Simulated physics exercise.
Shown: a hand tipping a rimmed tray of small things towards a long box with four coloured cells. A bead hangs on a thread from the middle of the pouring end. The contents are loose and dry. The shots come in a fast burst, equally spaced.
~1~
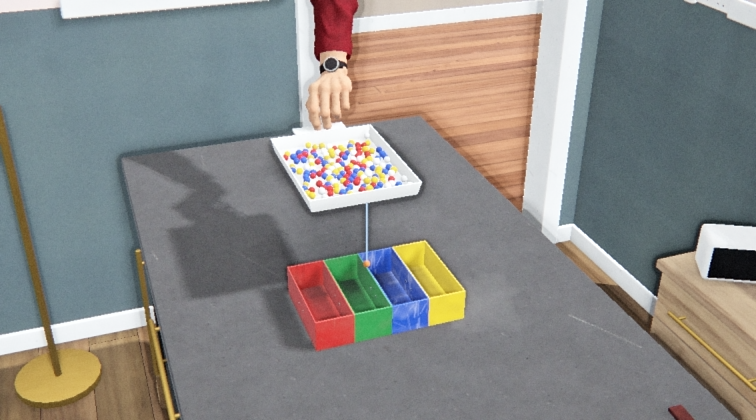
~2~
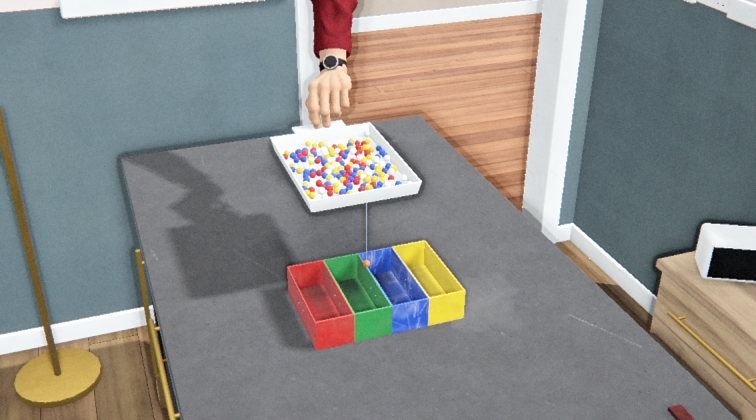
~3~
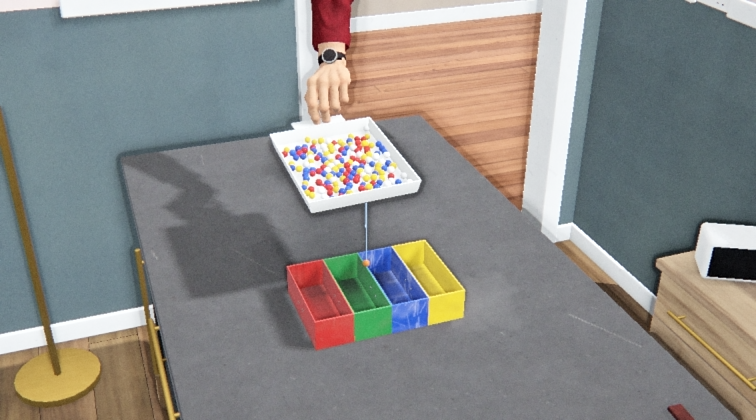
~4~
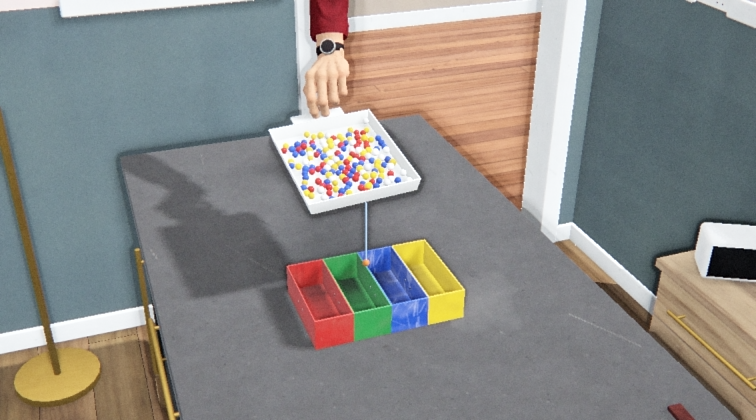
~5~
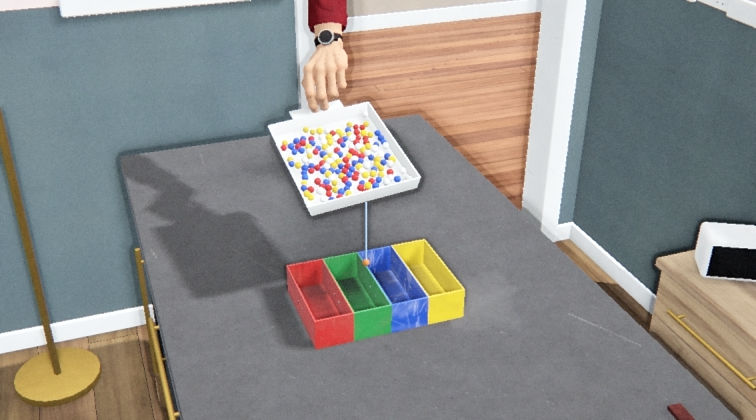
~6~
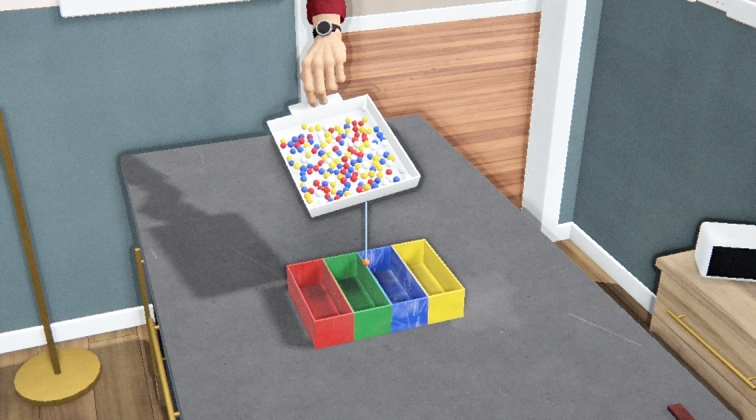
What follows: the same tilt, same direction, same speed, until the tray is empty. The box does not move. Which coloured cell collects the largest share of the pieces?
Red.
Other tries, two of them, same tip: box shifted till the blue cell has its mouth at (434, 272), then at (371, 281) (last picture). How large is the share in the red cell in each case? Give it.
First try: Roughly 0 per cent; second try: Roughly 50 per cent.
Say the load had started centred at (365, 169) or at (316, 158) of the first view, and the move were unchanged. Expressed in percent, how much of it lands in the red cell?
First case: Around 80 %; second case: Around 80 %.
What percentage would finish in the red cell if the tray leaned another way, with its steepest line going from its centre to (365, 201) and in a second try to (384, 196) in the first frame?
I'd put it at some 10 % and then some 0 %.
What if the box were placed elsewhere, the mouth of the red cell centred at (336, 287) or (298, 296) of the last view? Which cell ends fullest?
With the first placing it's the red cell, with the second it's the red cell.
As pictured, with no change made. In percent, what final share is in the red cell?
I'd estimate near 70 per cent.
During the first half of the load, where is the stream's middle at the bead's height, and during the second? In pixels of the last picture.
At (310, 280) for the first part, then at (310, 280) for the others.
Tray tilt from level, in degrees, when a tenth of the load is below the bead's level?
The tilt is near 70° by then.
Soon after the last picture, tray tipped steeply; nearly all on the tray; a stray few falling or outside the box.
A little later, tray tipped right over; a small part on the tray; about half in the red cell; a small part in the green cell; a stray few in the blue cell; about a quarter falling or outside the box.
Later still, tray tipped past a quarter turn; about two thirds in the red cell; a small part in the green cell; a stray few in the blue cell; about a quarter falling or outside the box.
By the end, tray tipped past a quarter turn; about two thirds in the red cell; a small part in the green cell; a stray few in the blue cell; none in the yellow cell; about a quarter outside the box.
